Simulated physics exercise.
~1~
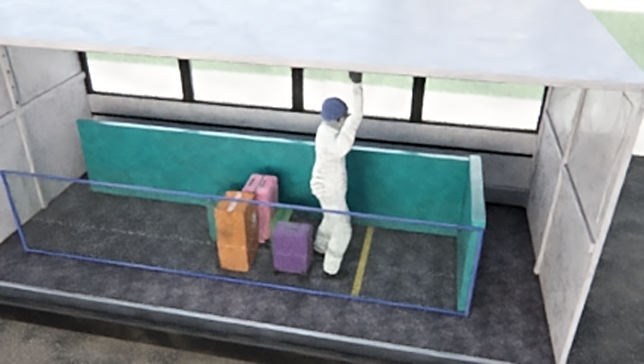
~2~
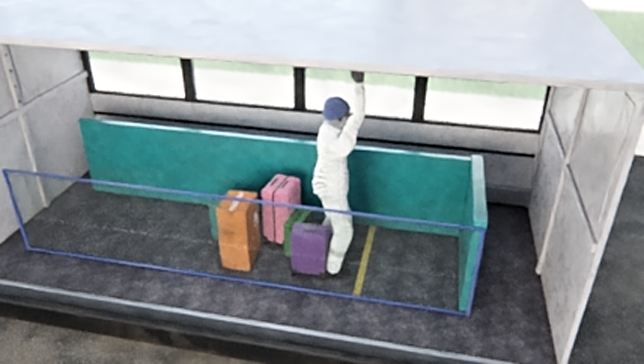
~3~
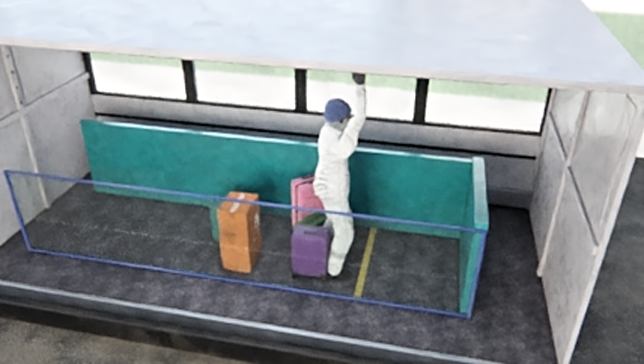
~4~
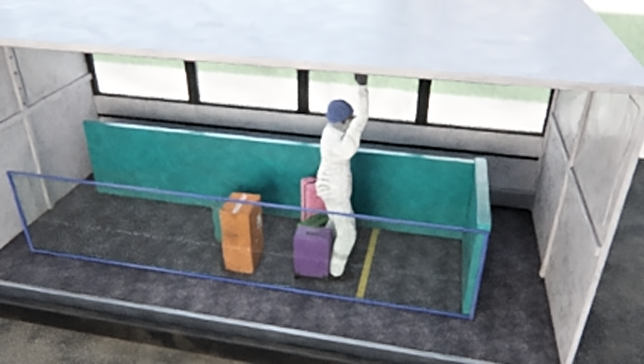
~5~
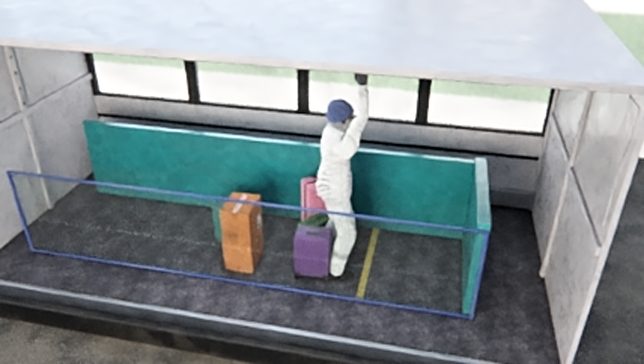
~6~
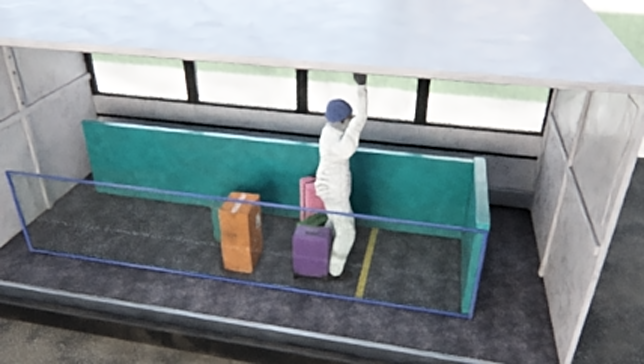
The video shows a white figure in a blue cap gripping an overhead rail in a bay while pink and purple cases and a green item shift right. The pink case slides partly behind the figure, and all the luggage ends upright and still, left of the yellow line.
